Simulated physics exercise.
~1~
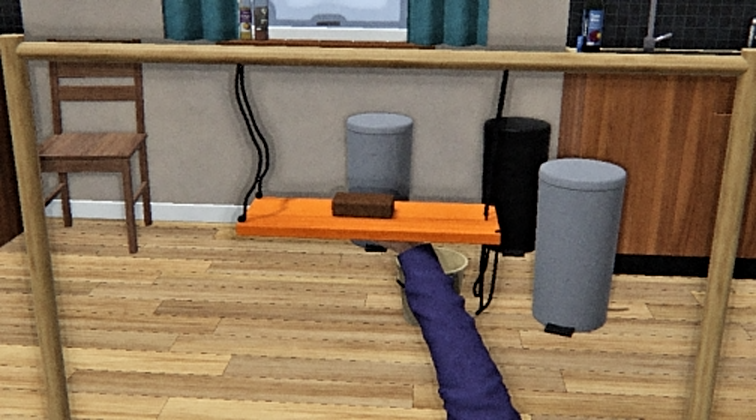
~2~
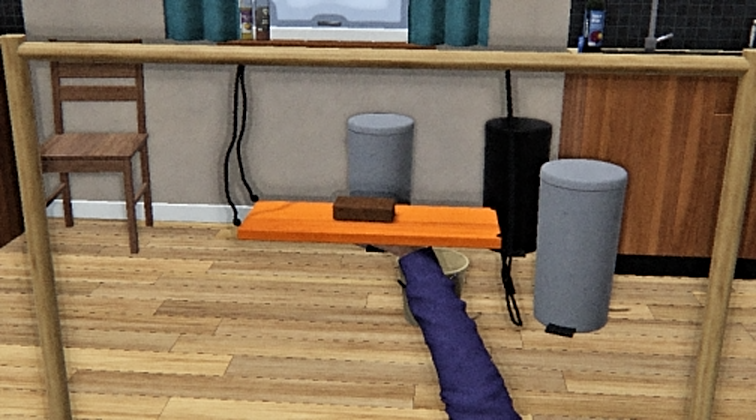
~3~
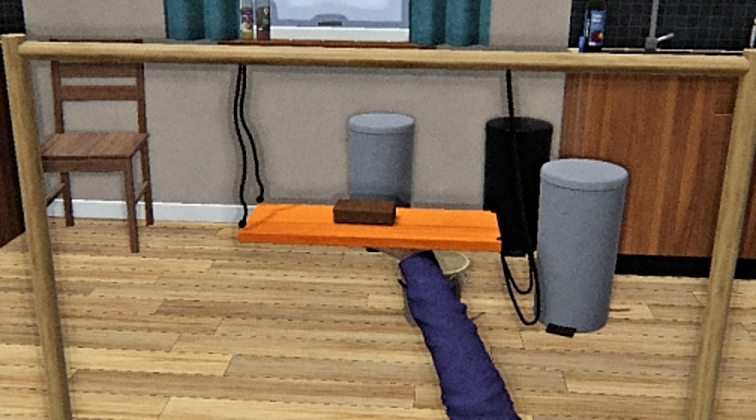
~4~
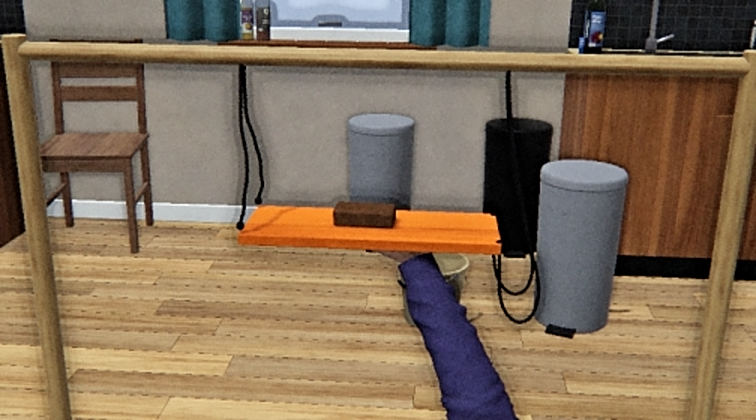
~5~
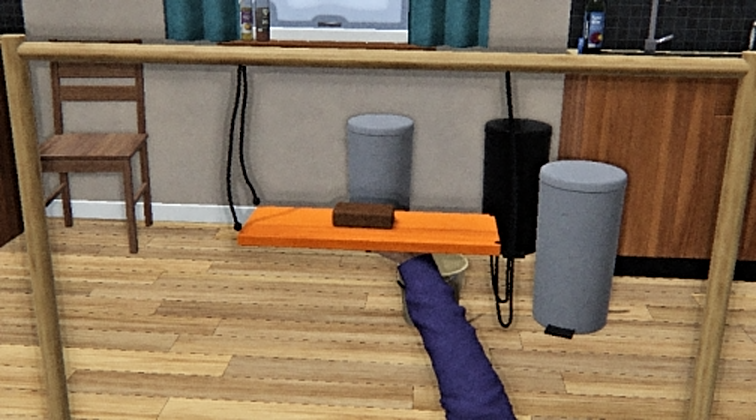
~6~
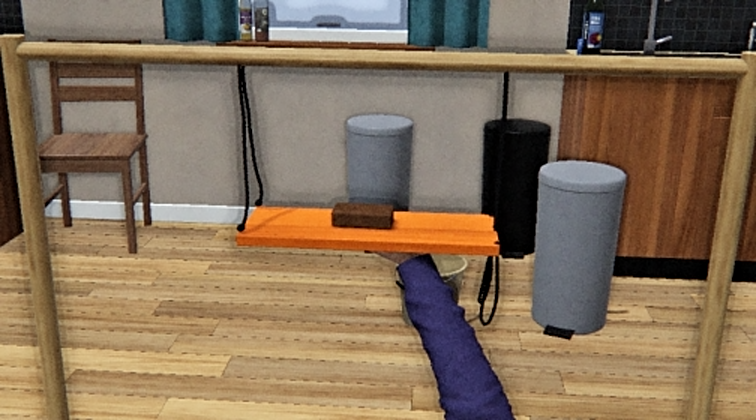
Loose black cords swinging right and back beside a nearly still orange board carrying a brown block above a purple-sleeved arm.
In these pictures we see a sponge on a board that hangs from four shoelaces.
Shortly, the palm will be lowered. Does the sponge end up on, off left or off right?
Off right.
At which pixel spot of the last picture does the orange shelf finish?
About (337, 311).
Then, 0.78 s on from there, board tipped 27° down to the right; sponge falling.
Then, 1.42 s on from there, board tipped 49° down to the right; sponge on the floor.
In the end, board tipped 48° down to the right; sponge on the floor. The sponge is shed rightwards.
